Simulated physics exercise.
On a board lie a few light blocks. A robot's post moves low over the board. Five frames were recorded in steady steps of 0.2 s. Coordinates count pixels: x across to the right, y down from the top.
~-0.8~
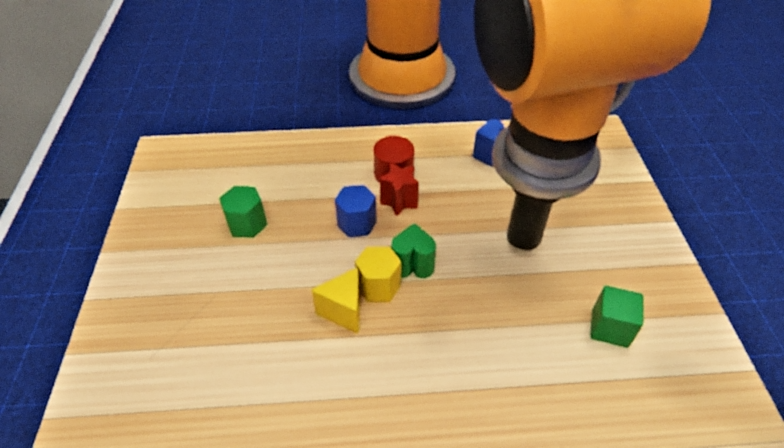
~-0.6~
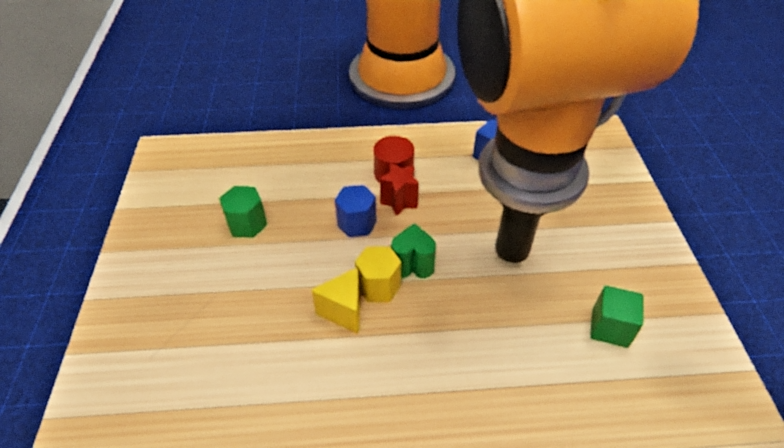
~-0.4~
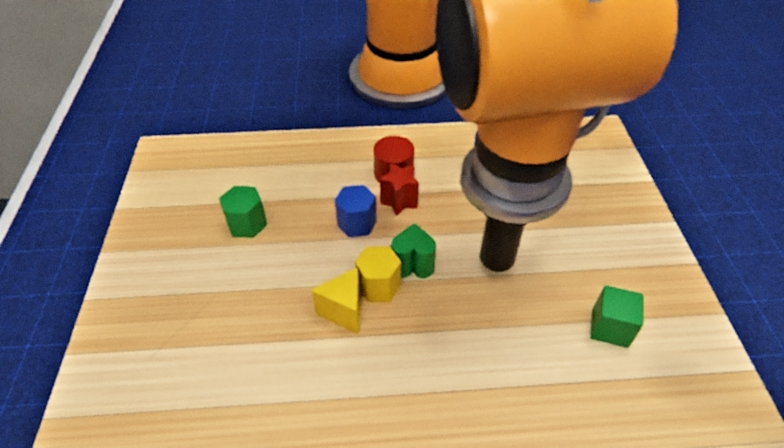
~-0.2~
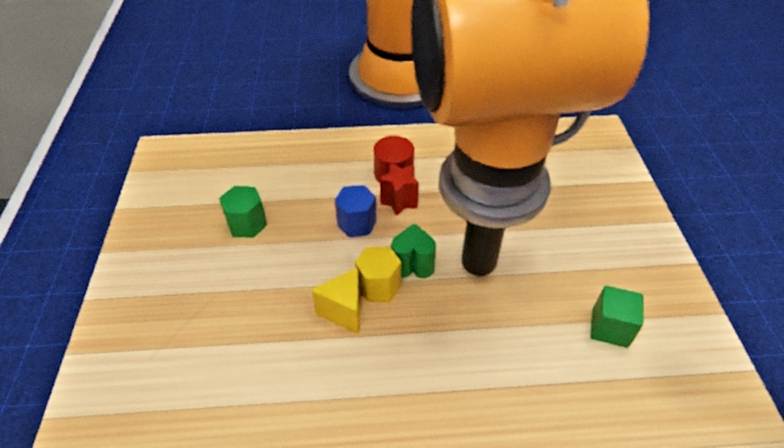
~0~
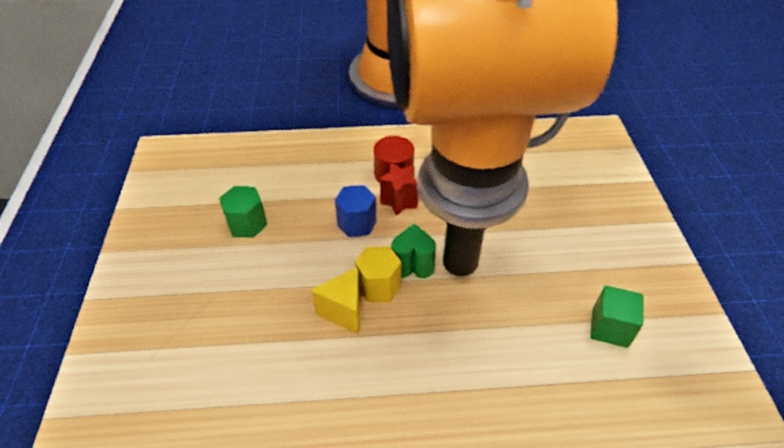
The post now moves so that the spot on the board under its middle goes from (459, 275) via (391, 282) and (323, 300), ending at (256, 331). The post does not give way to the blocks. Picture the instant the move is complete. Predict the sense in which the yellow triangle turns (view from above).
It twists anticlockwise.
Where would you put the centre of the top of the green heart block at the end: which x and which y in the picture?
At pixel (378, 229).
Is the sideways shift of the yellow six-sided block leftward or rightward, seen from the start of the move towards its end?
Pushed right.
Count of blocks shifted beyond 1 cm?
Three or more blocks move more than 1 cm.
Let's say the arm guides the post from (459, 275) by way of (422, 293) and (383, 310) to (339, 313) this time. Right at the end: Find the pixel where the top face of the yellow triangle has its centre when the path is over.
The centre of its top will be at (300, 288).
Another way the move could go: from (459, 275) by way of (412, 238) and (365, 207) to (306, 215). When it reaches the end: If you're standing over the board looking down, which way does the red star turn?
The red star rotates clockwise.
The first path, step by step. One third of the way, post (390, 270); yellow triangle (330, 293), turned 40° anticlockwise; yellow six-sided block (348, 262); green heart block (380, 228), turned 80° clockwise.
Two thirds of the way, post (320, 289); yellow triangle (310, 306), turned 75° anticlockwise; yellow six-sided block (282, 264), turned 40° clockwise; green heart block (378, 229), turned 85° clockwise.
At the end, post (252, 319); yellow triangle (299, 319), turned 115° anticlockwise; blue six-sided block still; yellow six-sided block (264, 264), turned 90° clockwise; green heart block (378, 229), turned 85° clockwise.
